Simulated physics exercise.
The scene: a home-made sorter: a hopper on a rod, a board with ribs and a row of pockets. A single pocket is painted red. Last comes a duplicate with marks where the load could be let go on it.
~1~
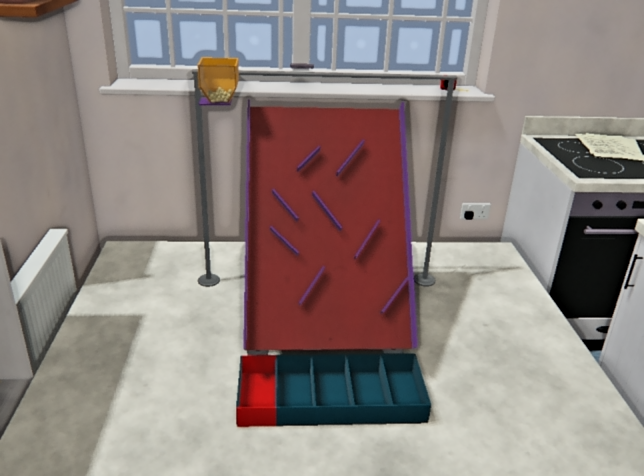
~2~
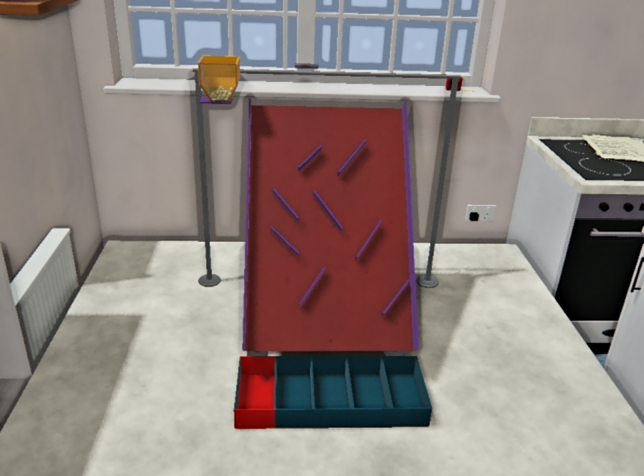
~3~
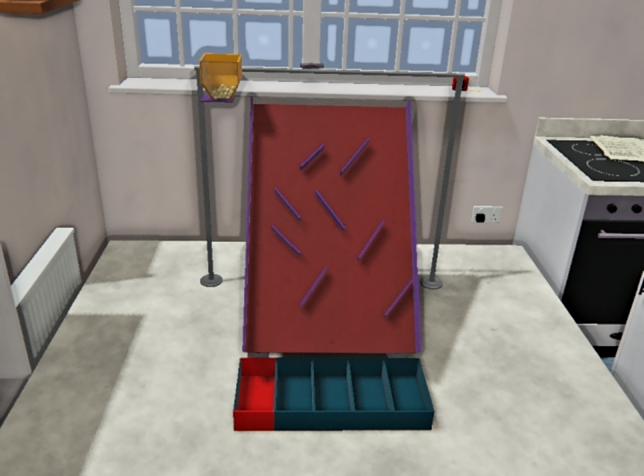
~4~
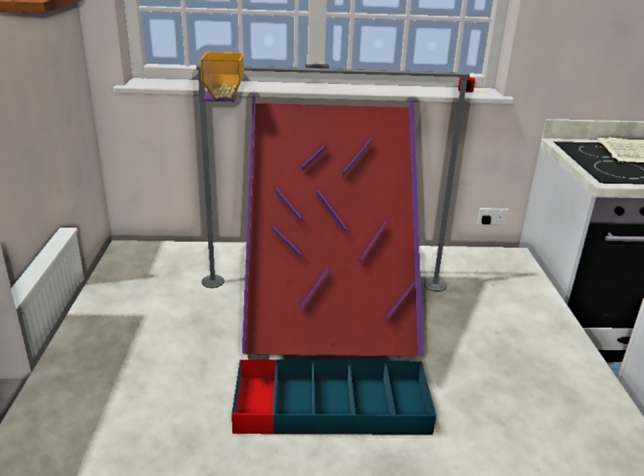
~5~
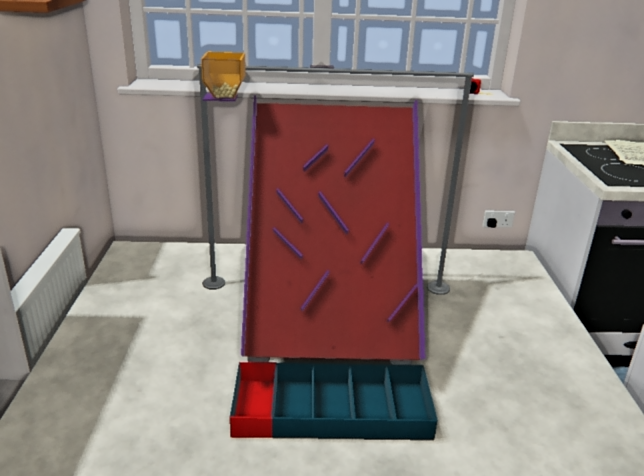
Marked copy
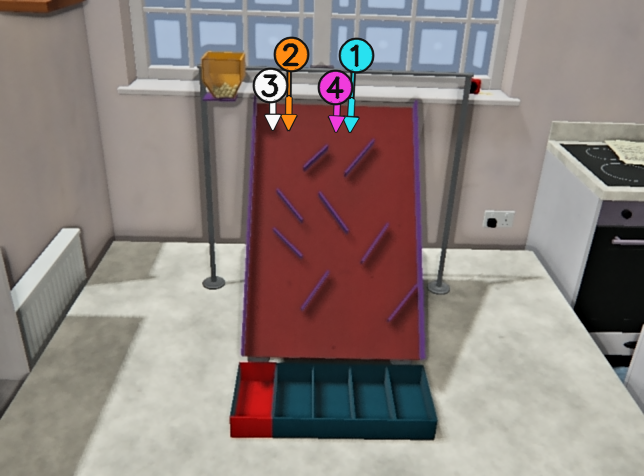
A red ribbed board stands above a row of pockets as the view shifts slightly.
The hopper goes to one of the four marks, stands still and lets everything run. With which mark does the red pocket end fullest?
The answer is mark 3.
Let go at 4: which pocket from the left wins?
It is the third one.
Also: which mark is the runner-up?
That would be 2.
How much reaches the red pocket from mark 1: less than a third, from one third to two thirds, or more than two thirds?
Less than a third.
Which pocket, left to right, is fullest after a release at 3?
The first.
On the marked copy, mark 1 meets the board at (350, 126); mark 2 meets the board at (288, 124); mark 3 meets the board at (272, 124); mark 4 meets the board at (336, 126).
With 1, a small share in the red pocket, all but a few in other pockets.
With 2, close to a third in the red pocket, close to half in other pockets, a small share outside the box.
With 3, close to two thirds in the red pocket, close to a quarter in other pockets, a small share outside the box.
With 4, a small share in the red pocket, the bulk in other pockets.
